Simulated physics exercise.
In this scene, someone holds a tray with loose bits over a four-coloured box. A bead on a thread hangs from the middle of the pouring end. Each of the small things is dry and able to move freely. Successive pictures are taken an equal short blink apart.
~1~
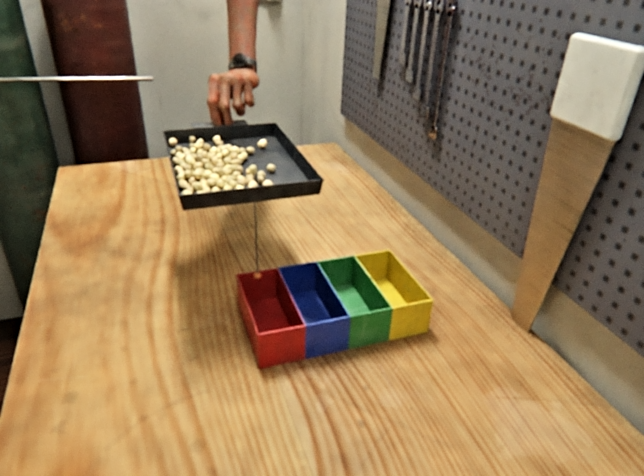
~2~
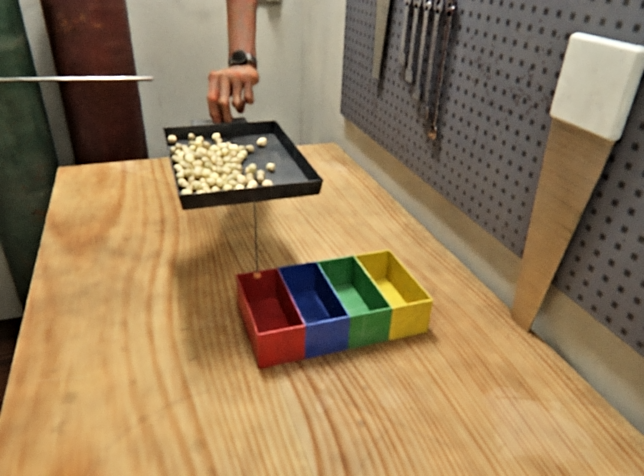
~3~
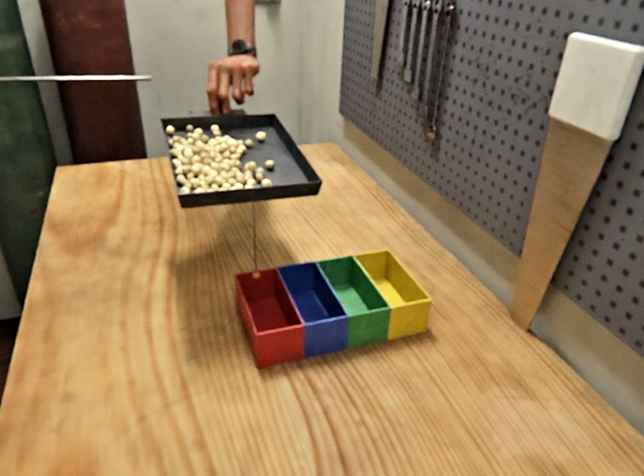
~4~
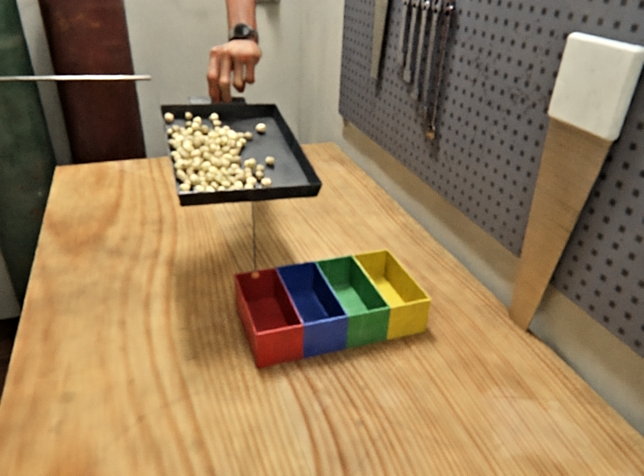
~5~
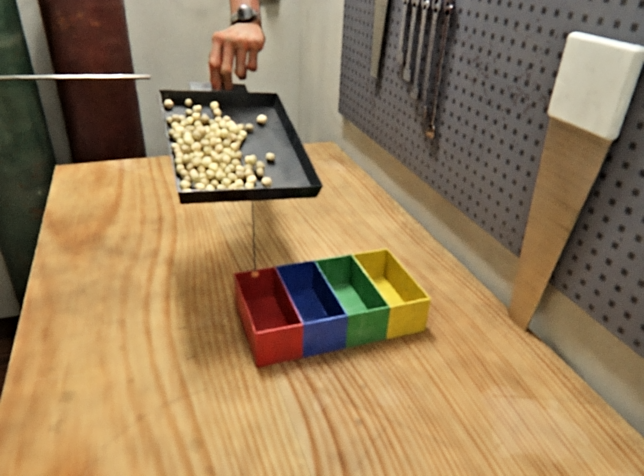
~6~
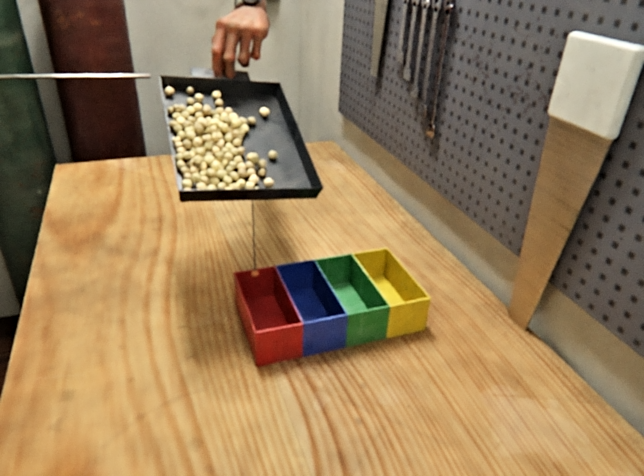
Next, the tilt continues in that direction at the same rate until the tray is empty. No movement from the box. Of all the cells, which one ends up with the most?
The blue one ends up with the most.
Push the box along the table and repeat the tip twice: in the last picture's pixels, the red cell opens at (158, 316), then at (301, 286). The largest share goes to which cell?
So the first one goes to the yellow one and the second to the red cell.
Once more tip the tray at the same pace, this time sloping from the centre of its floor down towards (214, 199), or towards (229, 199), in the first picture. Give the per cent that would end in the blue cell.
Lab note: Try one about 0 %, try two 0 %.
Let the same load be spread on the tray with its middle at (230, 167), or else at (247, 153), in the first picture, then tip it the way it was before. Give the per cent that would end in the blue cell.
First case: Around 60 %; second case: Around 50 %.
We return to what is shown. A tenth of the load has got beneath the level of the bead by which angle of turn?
Roughly 85 degrees from level.
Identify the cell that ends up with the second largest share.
Just behind the top cell comes the red one.
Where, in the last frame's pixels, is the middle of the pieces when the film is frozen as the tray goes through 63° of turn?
Check around (256, 167) in the last picture.
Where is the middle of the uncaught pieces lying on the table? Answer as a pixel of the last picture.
Near (253, 390).
Soon after the last picture, tray tipped steeply; nearly all on the tray; a small part falling or outside the box.
A little later, tray tipped right over; most on the tray; a small part in the blue cell; a stray few in the green cell; a stray few in the red cell; a small part falling or outside the box.
Later still, tray tipped past a quarter turn; about half in the blue cell; about a quarter in the red cell; a small part in the green cell; a stray few in the yellow cell; a small part falling or outside the box.
At rest, tray tipped past a quarter turn; about half in the blue cell; about a quarter in the red cell; a small part in the green cell; a stray few in the yellow cell; a small part outside the box.
